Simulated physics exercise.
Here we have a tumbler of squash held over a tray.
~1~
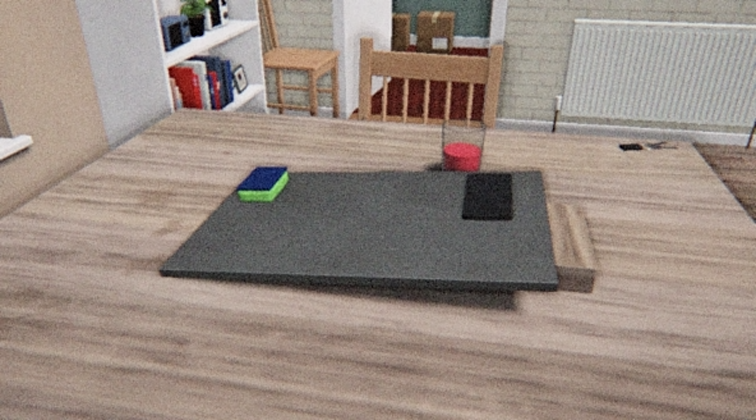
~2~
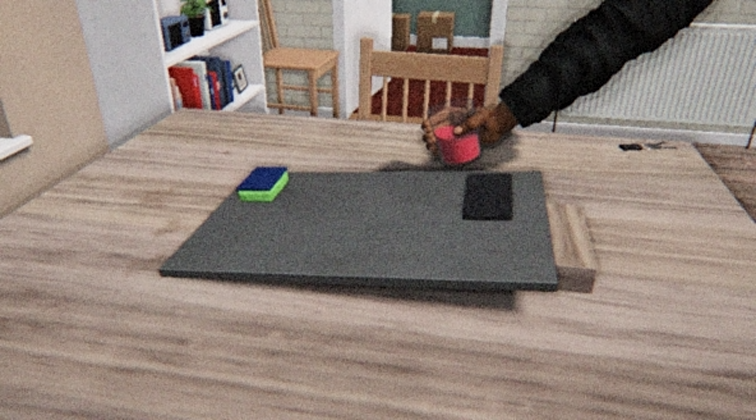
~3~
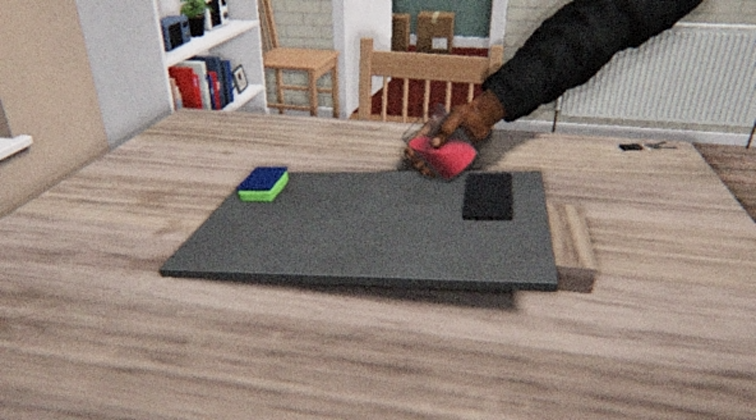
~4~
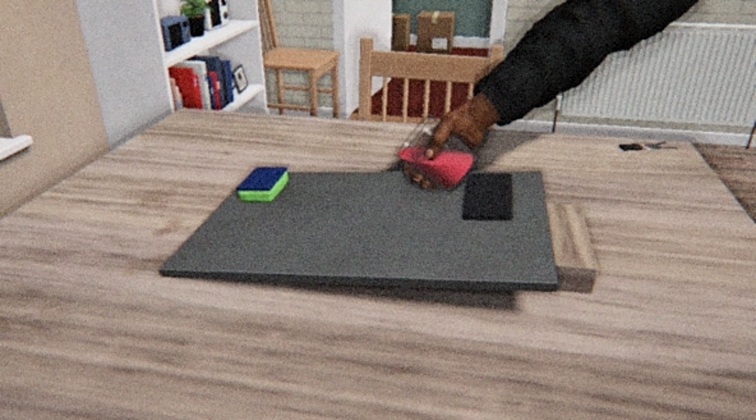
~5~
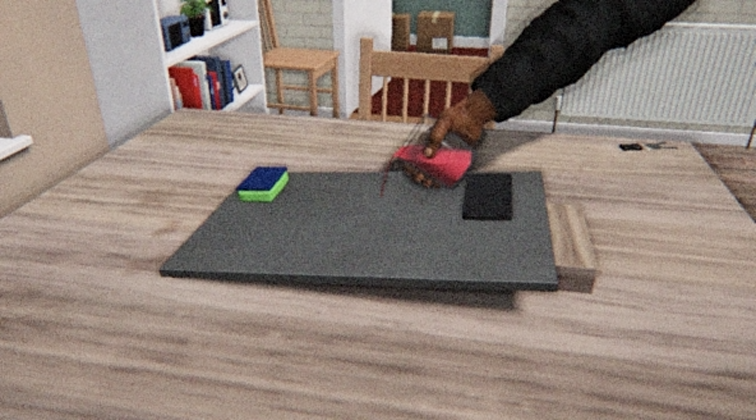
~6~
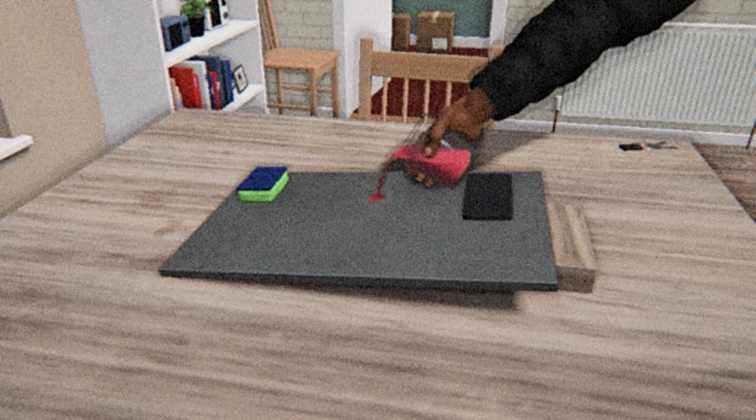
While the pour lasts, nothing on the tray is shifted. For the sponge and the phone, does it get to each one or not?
Sponge: Gets wet; phone: Stays dry.
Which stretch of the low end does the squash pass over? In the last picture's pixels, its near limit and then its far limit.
Wet edge: Approx. (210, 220) to (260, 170).
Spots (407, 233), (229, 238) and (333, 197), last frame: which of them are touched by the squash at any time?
First spot: Missed; second: Missed; third: Touched.
Next, it runs down to the left; the sponge is in it; the phone is clear of it.
After that, it runs down to the left and off the end; the sponge is in it; the phone is clear of it.
Finally, it runs down to the left and off the end; the sponge is in it; the phone is clear of it.
